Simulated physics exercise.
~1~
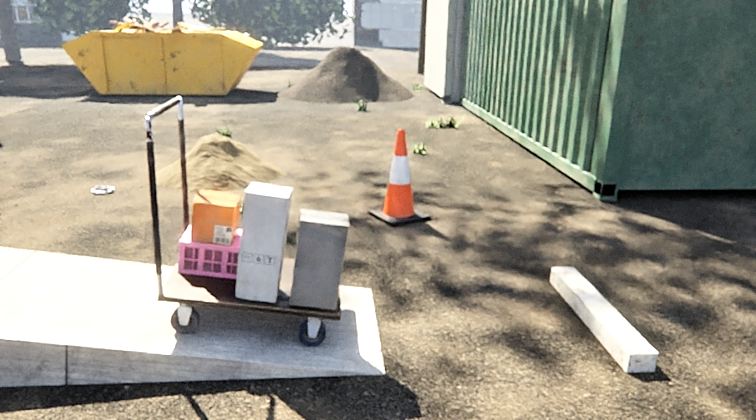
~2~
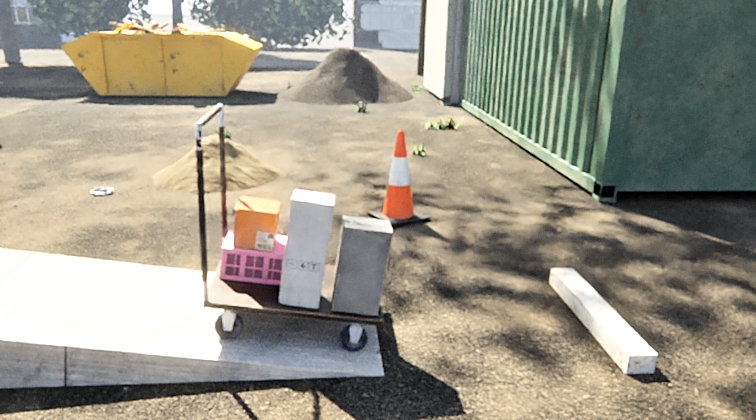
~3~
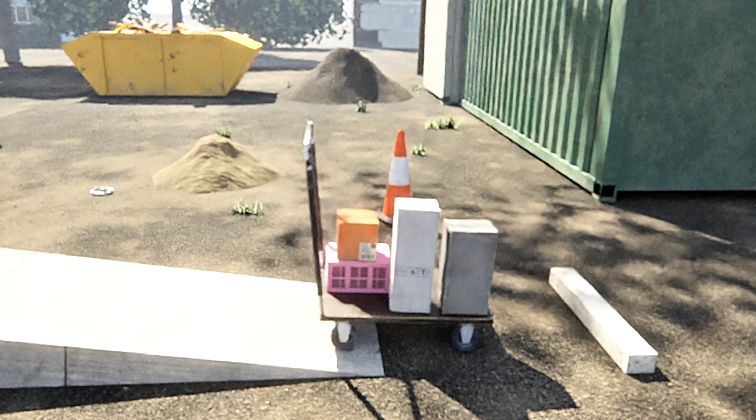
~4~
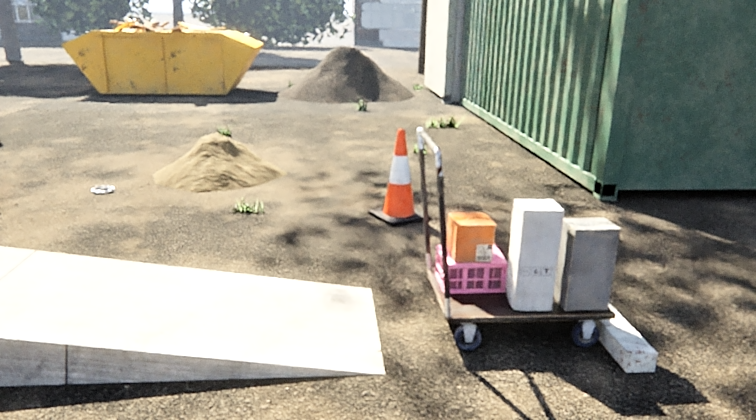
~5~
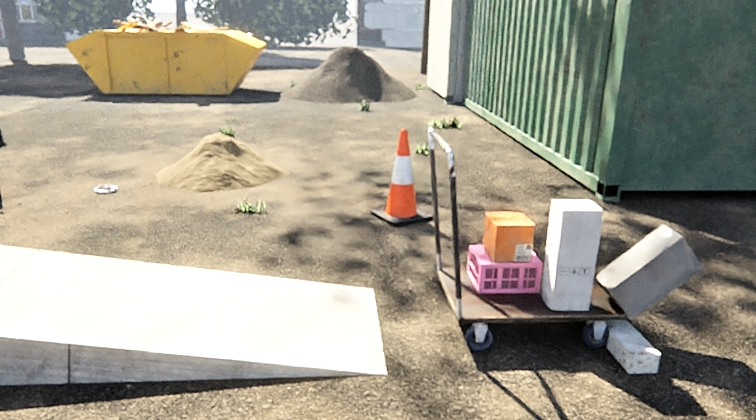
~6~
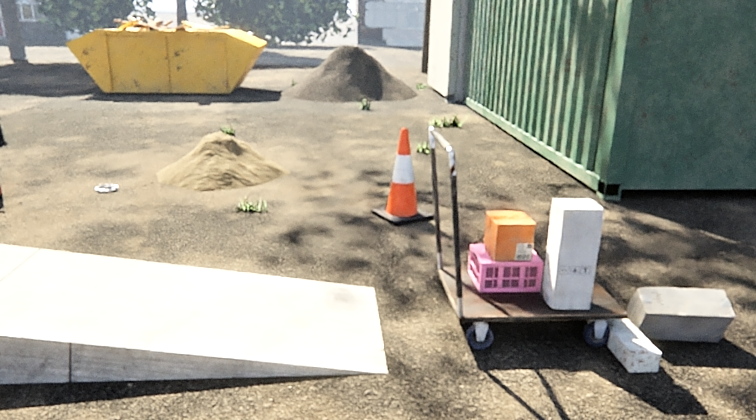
The clip opens on a sunlit yard where a trolley rolls down a pale ramp, carrying an orange parcel on a pink crate, a tall white box and a grey box. It leaves the foot of the ramp and continues right across the flat ground, passing in front of a traffic cone. The trolley then reaches a low pale kerb and stops. The grey box tips forward over the front edge and drops off beyond the kerb. It ends lying on its side on the ground, while the white box, crate and parcel remain upright aboard the stationary trolley.
